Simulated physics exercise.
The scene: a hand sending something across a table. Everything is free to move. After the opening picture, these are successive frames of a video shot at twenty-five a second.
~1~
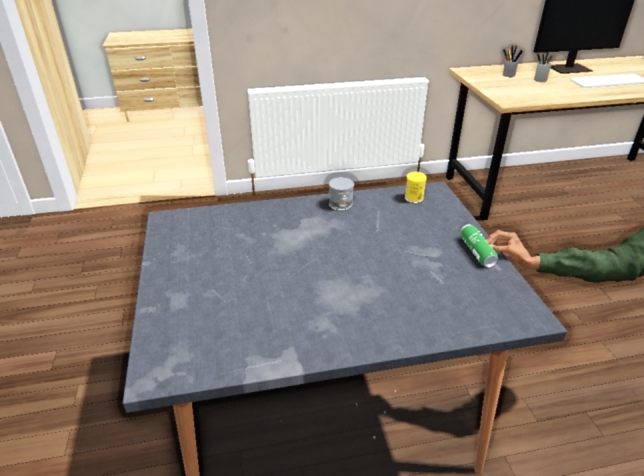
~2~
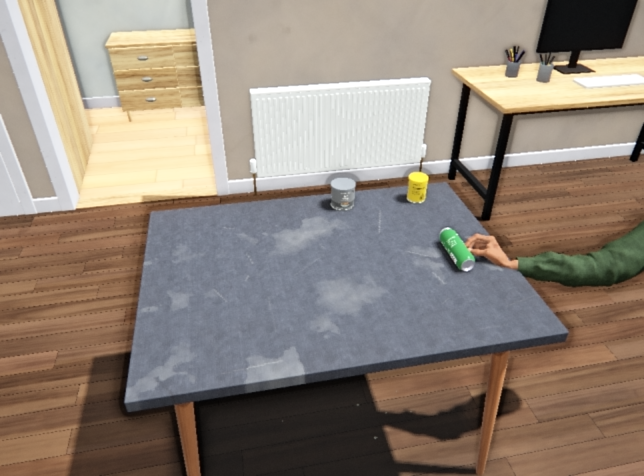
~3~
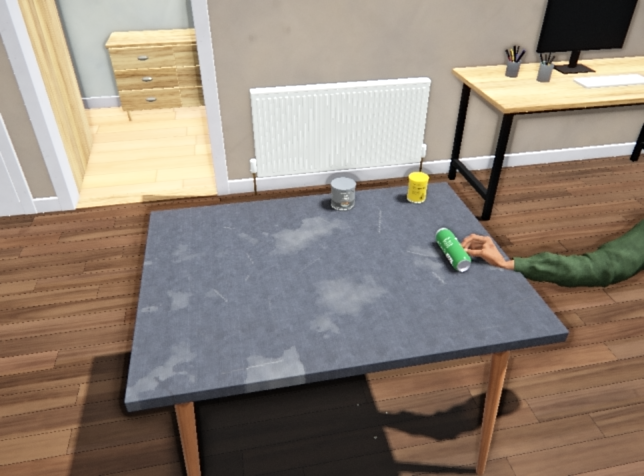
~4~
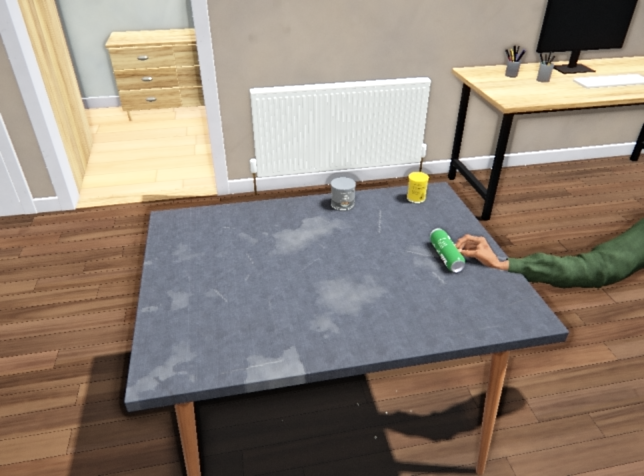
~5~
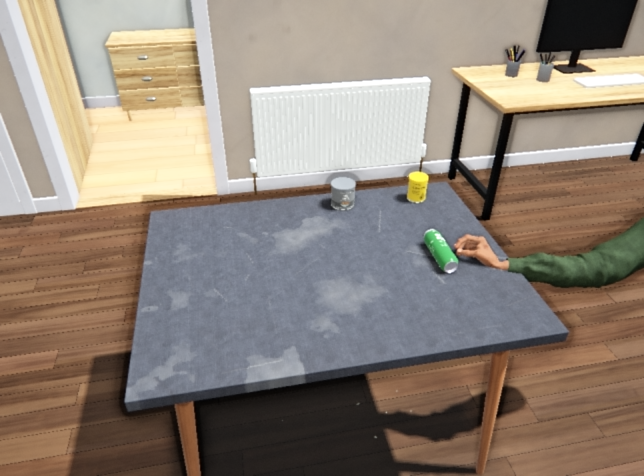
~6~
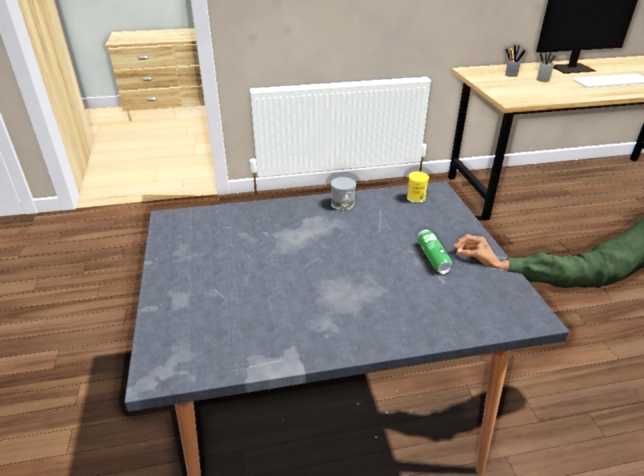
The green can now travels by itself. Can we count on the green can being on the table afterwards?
The green can is still on the table.
Then, 0.20 s past the last view, green can displaced well along near (406, 255).
Then, 0.50 s past the last view, green can displaced well along near (375, 259).
Finally, moved from the start, green can. Final places as the last picture's camera would see them, green can near (352, 262).
